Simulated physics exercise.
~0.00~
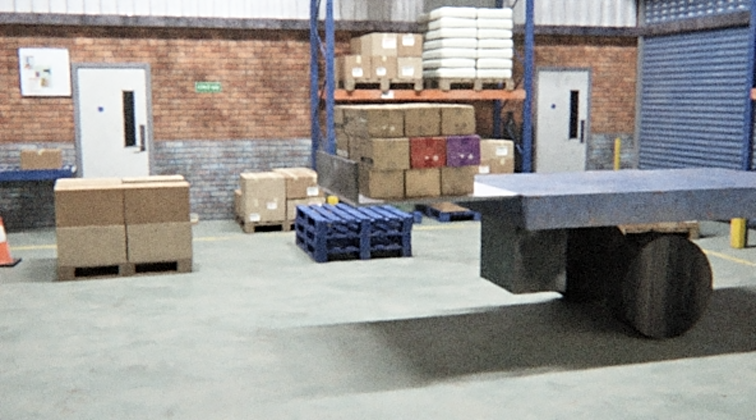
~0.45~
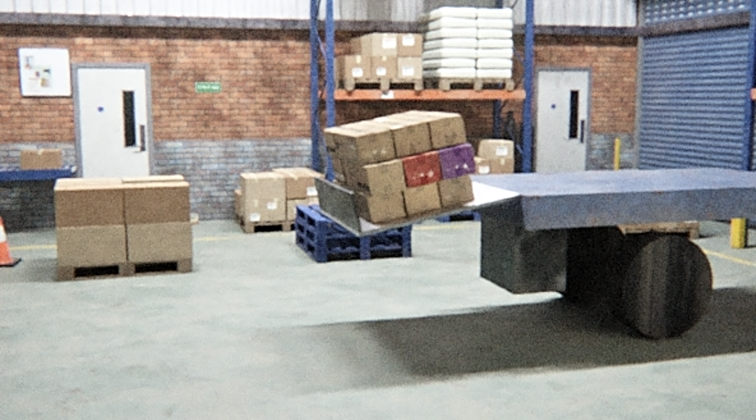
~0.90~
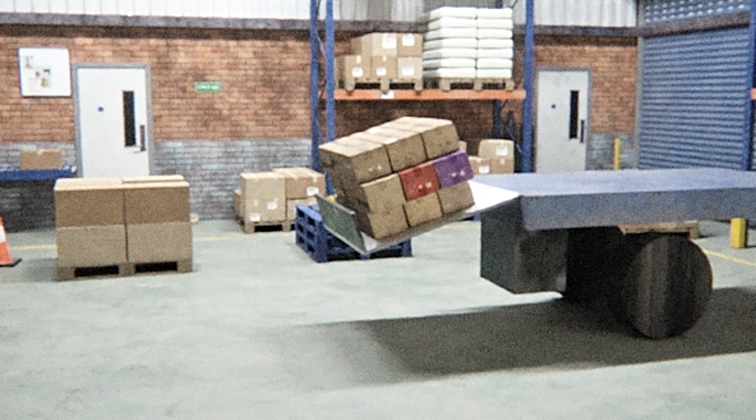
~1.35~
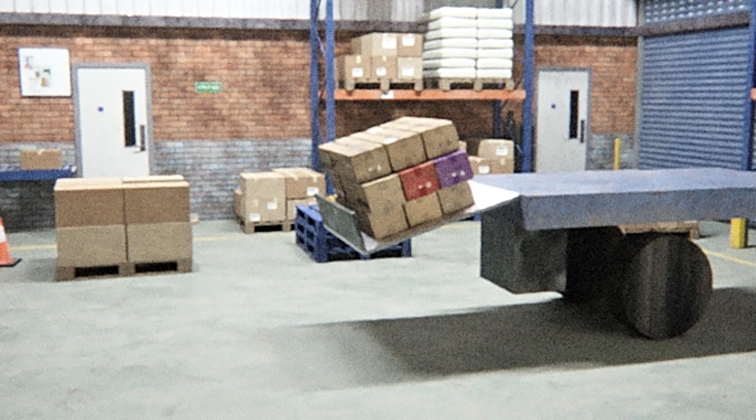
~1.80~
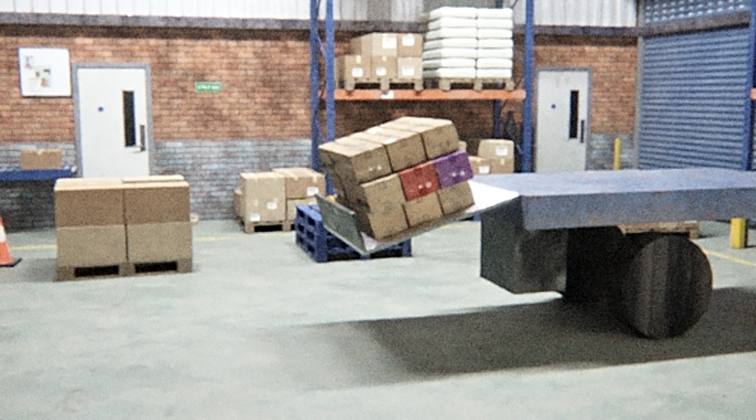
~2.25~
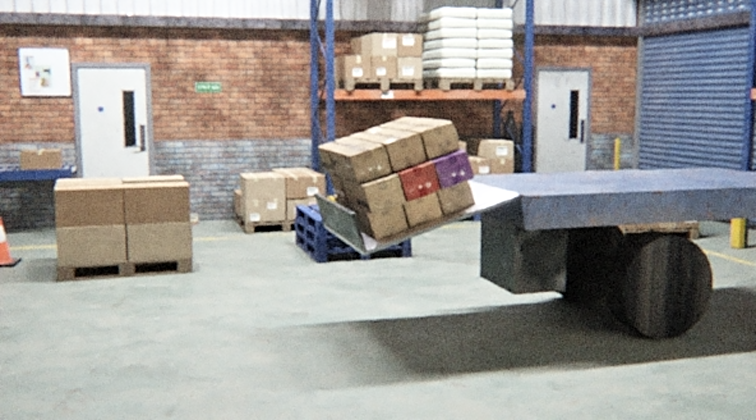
A blue flat-bed on dark wheels stands at the right of a warehouse, seen from the side by a still camera, with brick walls, pale doors, blue and orange racking and stacked cartons behind it. On a flap at its left end sits a tight block of brown parcels, with one red and one purple among them. The flap's outer end droops down to the left, and the whole block tilts with it. It tips a little further, then stops. The parcels stay stacked together on the sloping flap, and nothing falls off.
